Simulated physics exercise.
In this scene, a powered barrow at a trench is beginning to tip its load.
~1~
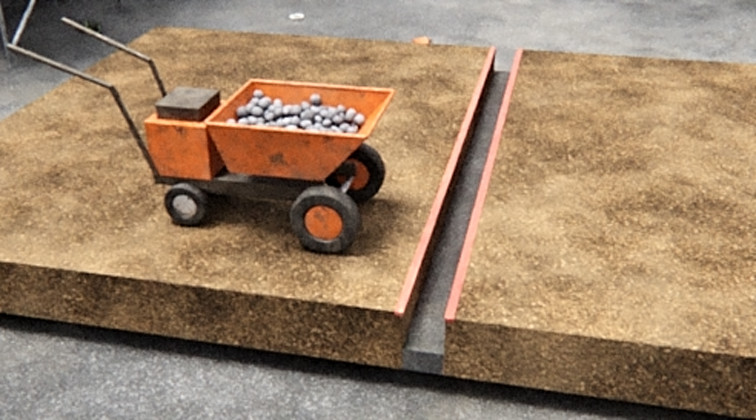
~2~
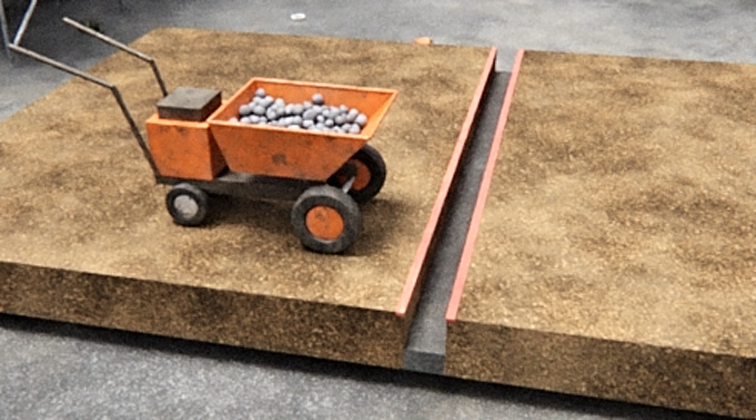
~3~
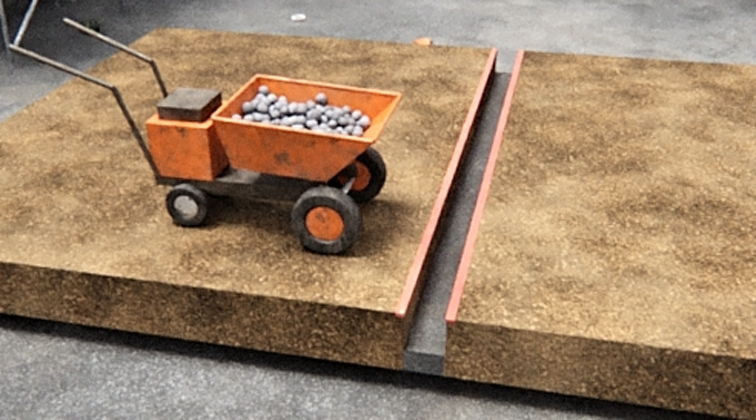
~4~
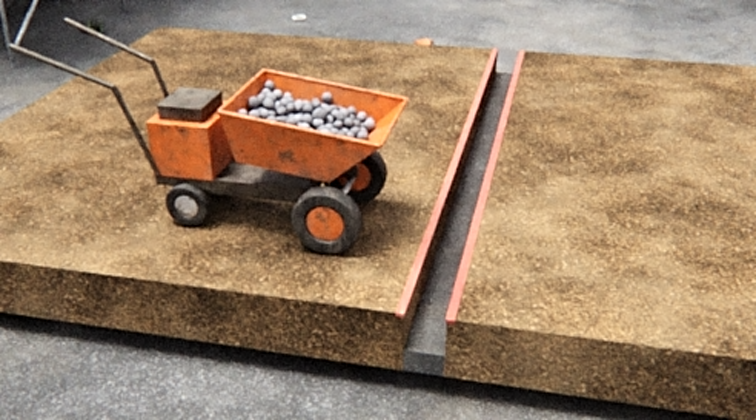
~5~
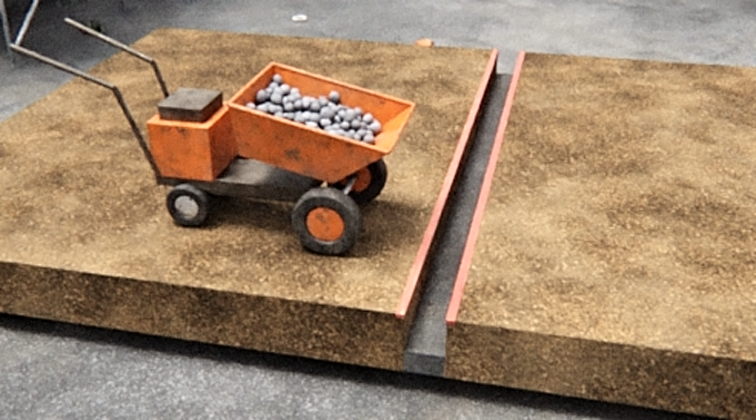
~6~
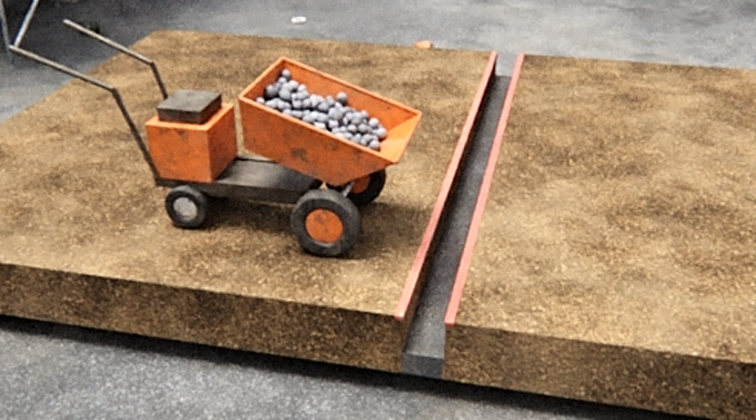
In this clip, an orange barrow filled with round grey cobbles stands left of a narrow, red-edged trench. Its skip gradually tilts forward to the right, the rear rising and the front lip lowering, while the wheels stay in place.
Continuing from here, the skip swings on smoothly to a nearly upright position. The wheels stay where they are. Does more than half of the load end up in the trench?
Largely in.
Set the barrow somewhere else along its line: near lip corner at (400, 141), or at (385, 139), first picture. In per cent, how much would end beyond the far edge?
First position: Some 70 percent; second position: Some 60 percent.
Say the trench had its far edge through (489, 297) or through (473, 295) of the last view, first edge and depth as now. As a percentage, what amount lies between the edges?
Roughly 100 per cent, then roughly 80 per cent.
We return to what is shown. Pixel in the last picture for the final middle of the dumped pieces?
Resting centre, last frame: Roughly (457, 248).
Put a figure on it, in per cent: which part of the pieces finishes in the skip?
It ends up near 5 per cent.
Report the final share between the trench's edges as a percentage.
It comes to about 65 per cent of the load.
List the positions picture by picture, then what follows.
Lip of the skip near (366, 138), level; top of the load near (295, 123), round cobbles; first edge of the trench near (409, 283); far edge near (457, 288), the trench under half as wide as the skip, and about as deep as wide, in the first frame.
Lip of the skip near (369, 139), level; top of the load near (297, 123), in the second frame.
Lip of the skip near (373, 142), tipped barely; top of the load near (286, 123), in the third frame.
Lip of the skip near (380, 146), tipped a little; top of the load near (282, 112), in the fourth frame.
Lip of the skip near (388, 153), tipped a little; top of the load near (286, 109), in the fifth frame.
Lip of the skip near (396, 162), tipped clearly; top of the load near (286, 108); first edge of the trench near (409, 287); far edge near (457, 293), in the sixth frame.
Shortly afterwards, skip tipped steeply; the whole lot in the skip.
Next, skip tipped right over; near two thirds in the skip; near a quarter in or heaped over the trench; a little beyond it; only a few falling.
Some moments later, skip tipped right over; a little in the skip; near two thirds in or heaped over the trench; near a quarter beyond it.
In the end, skip tipped right over; a little in the skip; near two thirds in or heaped over the trench; near a quarter beyond it.
